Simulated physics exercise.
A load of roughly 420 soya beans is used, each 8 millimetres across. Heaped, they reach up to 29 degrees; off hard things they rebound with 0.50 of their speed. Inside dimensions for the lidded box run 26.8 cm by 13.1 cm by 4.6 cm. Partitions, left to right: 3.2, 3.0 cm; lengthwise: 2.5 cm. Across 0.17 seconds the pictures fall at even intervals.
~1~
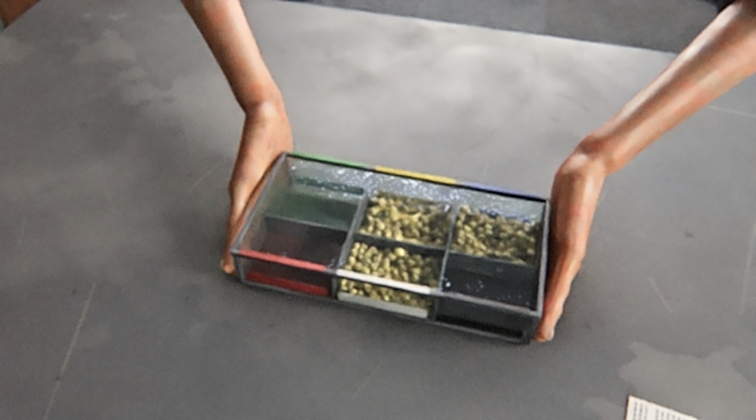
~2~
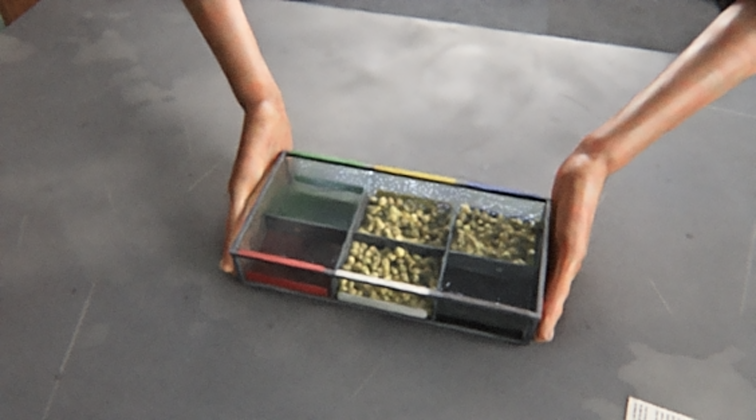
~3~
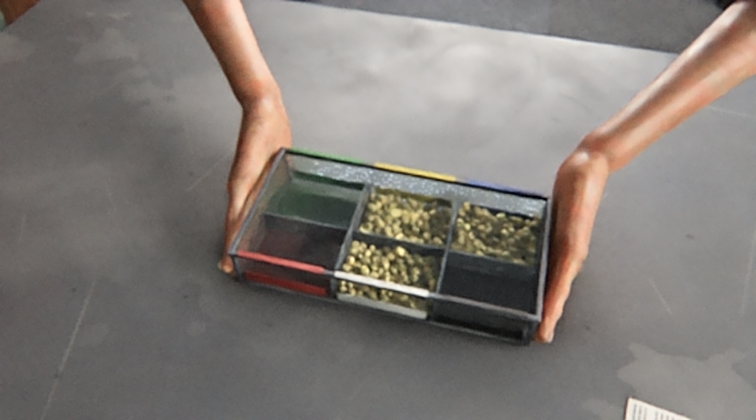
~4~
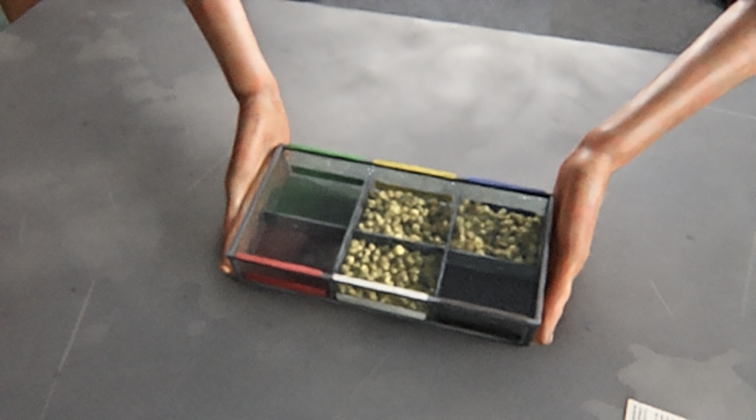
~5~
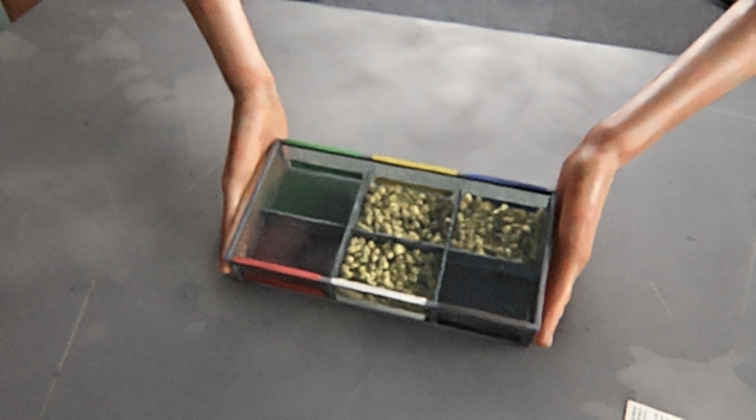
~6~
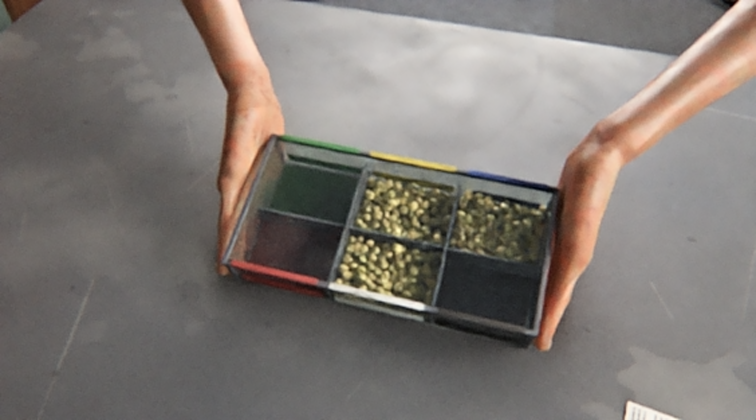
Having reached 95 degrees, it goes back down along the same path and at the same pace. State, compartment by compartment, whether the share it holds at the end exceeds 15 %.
Red: Does not exceed; blue: Does not exceed; green: Does not exceed; yellow: Does not exceed; white: Exceeds; black: Exceeds.
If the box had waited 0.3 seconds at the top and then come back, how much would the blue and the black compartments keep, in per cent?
That would leave blue with 5 percent and black with 35 percent.
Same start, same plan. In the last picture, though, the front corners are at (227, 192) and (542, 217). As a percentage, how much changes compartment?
Then about 30 per cent.
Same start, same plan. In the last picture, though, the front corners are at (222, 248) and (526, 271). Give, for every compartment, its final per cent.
Each compartment ends with, in per cent, red 10, blue 20, green 10, yellow 25, white 30 and black 0.
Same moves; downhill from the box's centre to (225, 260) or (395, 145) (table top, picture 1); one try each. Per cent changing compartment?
That would be close to 30 per cent and then close to 30 per cent.
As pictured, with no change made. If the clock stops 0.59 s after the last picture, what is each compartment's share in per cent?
Red 0, blue 20, green 0, yellow 20, white 40, black 20.
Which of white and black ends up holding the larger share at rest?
The white compartment.
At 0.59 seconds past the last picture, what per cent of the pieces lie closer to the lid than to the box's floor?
Close to 50 in a hundred.
Then, 0.59 s after the last picture, tilt 95 degrees; blue 20 %, yellow 20 %, white 40 %, black 20 %.
Then, 0.98 s after the last picture, tilt 41 degrees; blue 5 %, yellow 5 %, white 50 %, black 35 %.
Then, 1.46 s after the last picture, tilt 0 degrees; blue 5 %, yellow 5 %, white 50 %, black 35 %.
In the end, red 0 %, blue 5 %, green 0 %, yellow 5 %, white 50 %, black 35 %.
